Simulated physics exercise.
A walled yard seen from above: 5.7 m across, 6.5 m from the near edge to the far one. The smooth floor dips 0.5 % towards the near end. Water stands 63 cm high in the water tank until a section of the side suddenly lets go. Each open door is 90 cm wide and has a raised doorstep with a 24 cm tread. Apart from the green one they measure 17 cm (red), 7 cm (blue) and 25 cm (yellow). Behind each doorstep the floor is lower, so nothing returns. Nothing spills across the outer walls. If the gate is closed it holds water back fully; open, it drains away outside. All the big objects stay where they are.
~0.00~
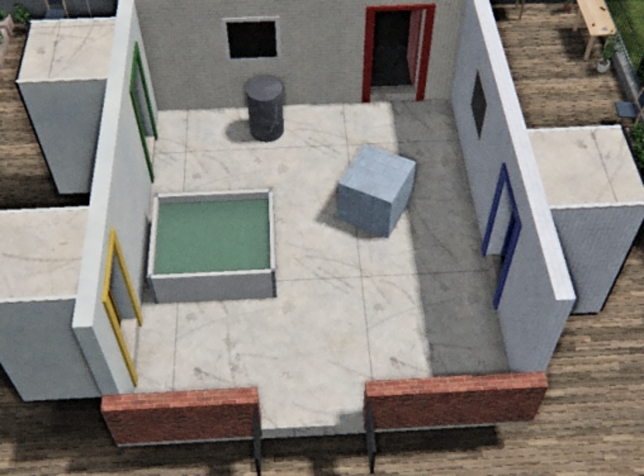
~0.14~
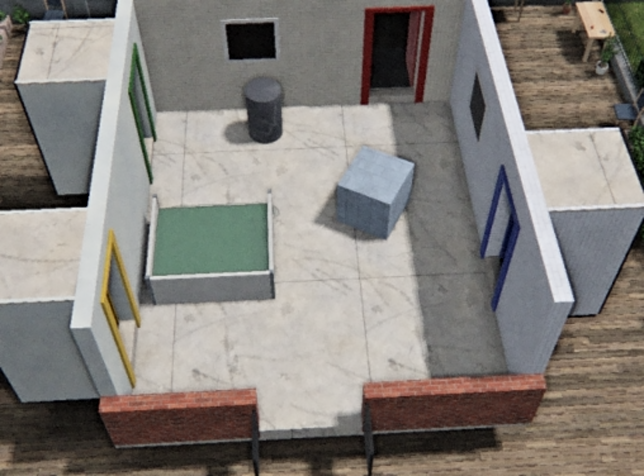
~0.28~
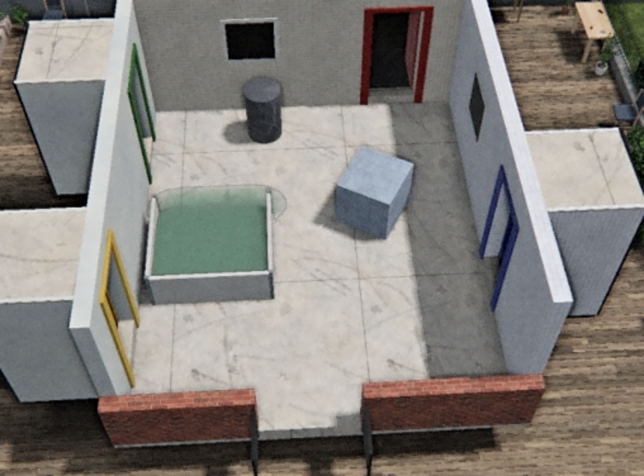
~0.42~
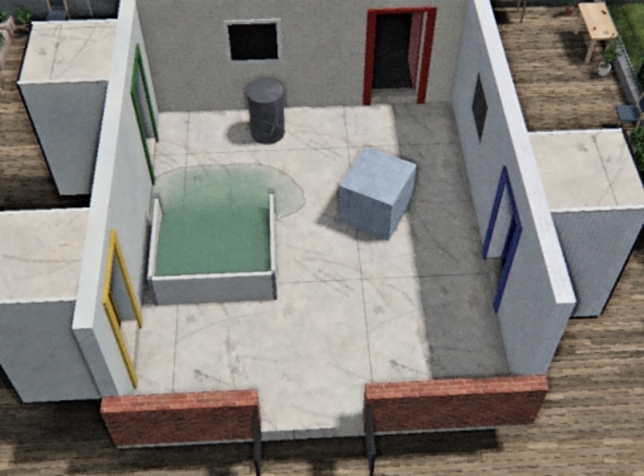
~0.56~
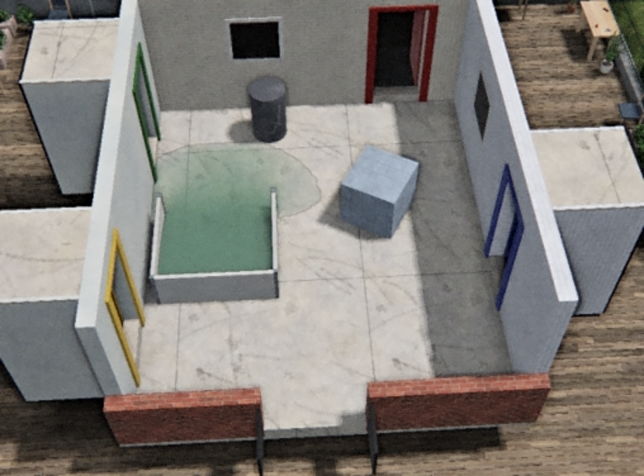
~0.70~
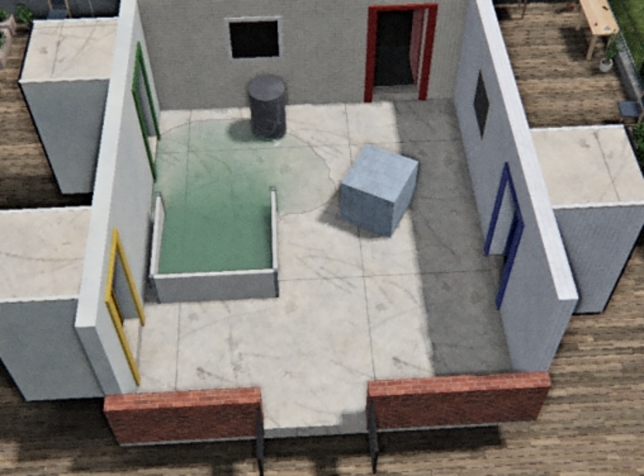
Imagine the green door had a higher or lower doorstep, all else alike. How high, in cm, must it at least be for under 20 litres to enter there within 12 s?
Close to 19 cm is just enough.
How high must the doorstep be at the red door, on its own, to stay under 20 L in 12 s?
About 8.0 cm at red.
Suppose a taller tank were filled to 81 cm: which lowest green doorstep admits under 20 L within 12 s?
Some 26 cm.
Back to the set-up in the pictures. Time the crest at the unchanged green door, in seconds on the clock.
Around 2.8 s.
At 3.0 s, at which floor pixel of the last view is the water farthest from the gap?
Near (448, 98).
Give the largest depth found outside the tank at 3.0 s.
Up to some 28 cm.
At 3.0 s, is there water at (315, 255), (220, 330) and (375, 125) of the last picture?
In turn: Not reached, dry, wet.
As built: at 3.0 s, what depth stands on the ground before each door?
In cm: Green 24, red 11, blue 0, yellow 0.
After 1.4 s water covers 30 % of the floor, deepest (44 cm) near (170, 117); 16 cm at the green door, 0 litres in over its 13 cm doorstep.
After 3.0 s water covers 35 % of the floor, deepest (28 cm) near (449, 105); 24 cm at the green door, 31 litres in over its 13 cm doorstep.
After 12.0 s water covers 100 % of the floor, deepest (9 cm) near (156, 166); 8 cm at the green door, 60 litres in over its 13 cm doorstep.
At the green door as built, the water arrived by 0.7 s and peaked near 25 cm at 2.8 s.
Run again over the same 12 s with other heights there, 28 litres in over 17 cm, 8 litres over 23 cm. The limit of 20 litres is kept from about 19 cm up.
